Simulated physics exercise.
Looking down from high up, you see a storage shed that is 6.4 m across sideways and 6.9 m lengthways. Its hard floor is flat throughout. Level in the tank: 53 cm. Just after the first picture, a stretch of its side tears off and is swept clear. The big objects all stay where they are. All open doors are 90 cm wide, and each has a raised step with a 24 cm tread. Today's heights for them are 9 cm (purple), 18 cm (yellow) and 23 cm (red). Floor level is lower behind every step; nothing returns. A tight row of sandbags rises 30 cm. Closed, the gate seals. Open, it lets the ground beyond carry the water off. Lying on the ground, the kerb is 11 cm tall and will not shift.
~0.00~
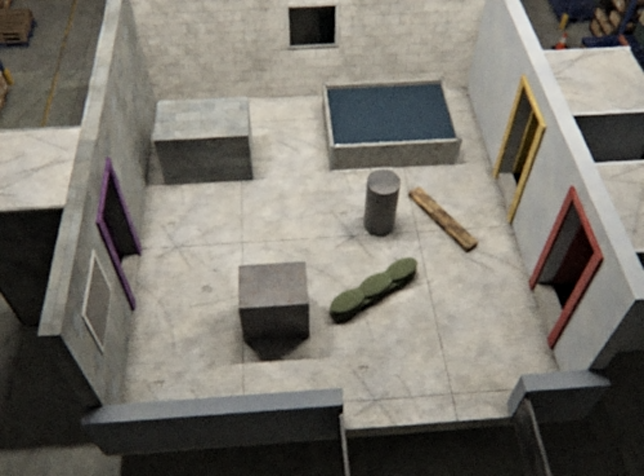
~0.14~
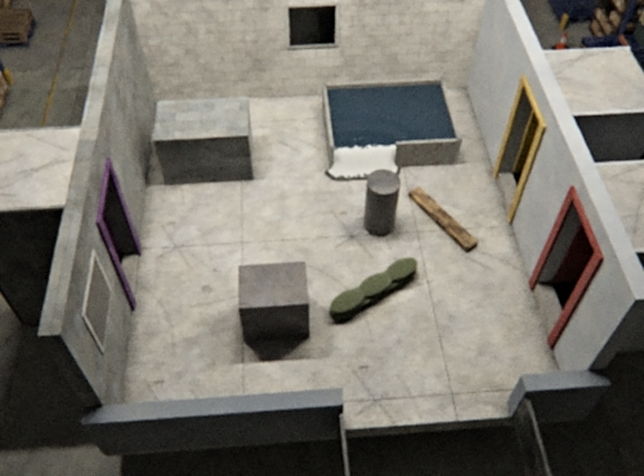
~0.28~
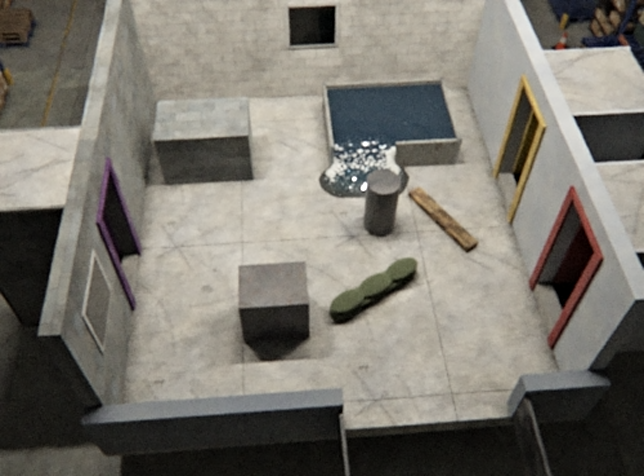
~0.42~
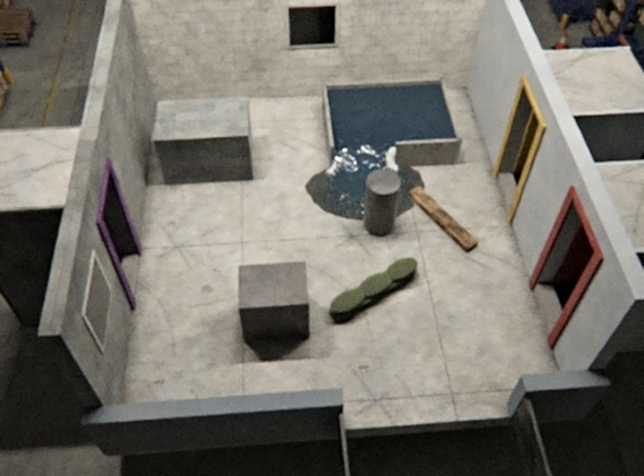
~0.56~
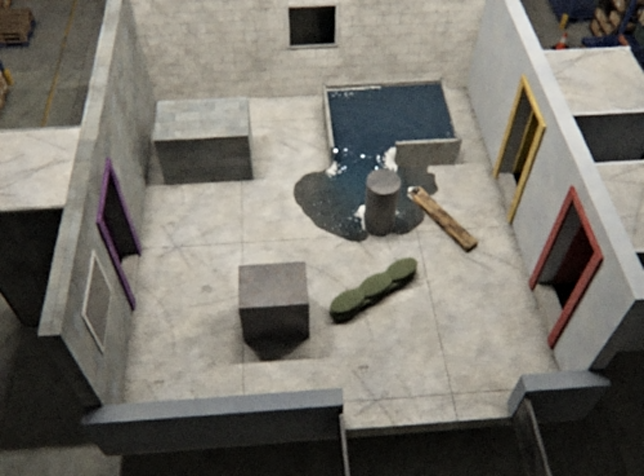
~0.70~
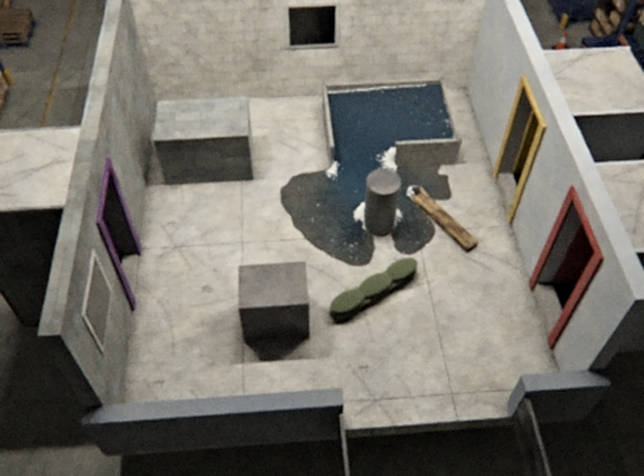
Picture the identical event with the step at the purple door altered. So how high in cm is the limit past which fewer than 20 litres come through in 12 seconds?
The limit is about 13.5 cm.
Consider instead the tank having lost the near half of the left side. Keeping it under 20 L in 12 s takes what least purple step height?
Near 6.5 cm.
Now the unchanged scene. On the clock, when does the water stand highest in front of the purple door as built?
Around 3.4 seconds.
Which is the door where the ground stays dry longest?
The purple door comes last.
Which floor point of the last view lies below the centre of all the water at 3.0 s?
The water's centre is at about (359, 201).
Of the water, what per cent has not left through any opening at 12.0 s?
Share still there: Approx. 76 percent.
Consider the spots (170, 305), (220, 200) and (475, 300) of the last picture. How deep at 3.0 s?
Around 5 cm, 1 cm and 3 cm.
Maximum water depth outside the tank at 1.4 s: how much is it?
Roughly 36 cm.
After 1.4 s water covers 20 % of the floor, deepest (36 cm) near (369, 207); it has not reached the purple door.
After 3.0 s water covers 50 % of the floor, deepest (24 cm) near (369, 207); 15 cm at the purple door, 4 litres in over its 9 cm step.
After 12.0 s water covers 90 % of the floor, deepest (6 cm) near (542, 331); 5 cm at the purple door, 63 litres in over its 9 cm step.
At the purple door as built, the water arrived by 2.7 s and peaked near 17 cm at 3.4 s.
With a step of 11 cm, 38 litres would have come in within the 12 s; with 15 cm, 11 litres. So under 20 litres takes about 13.5 cm.
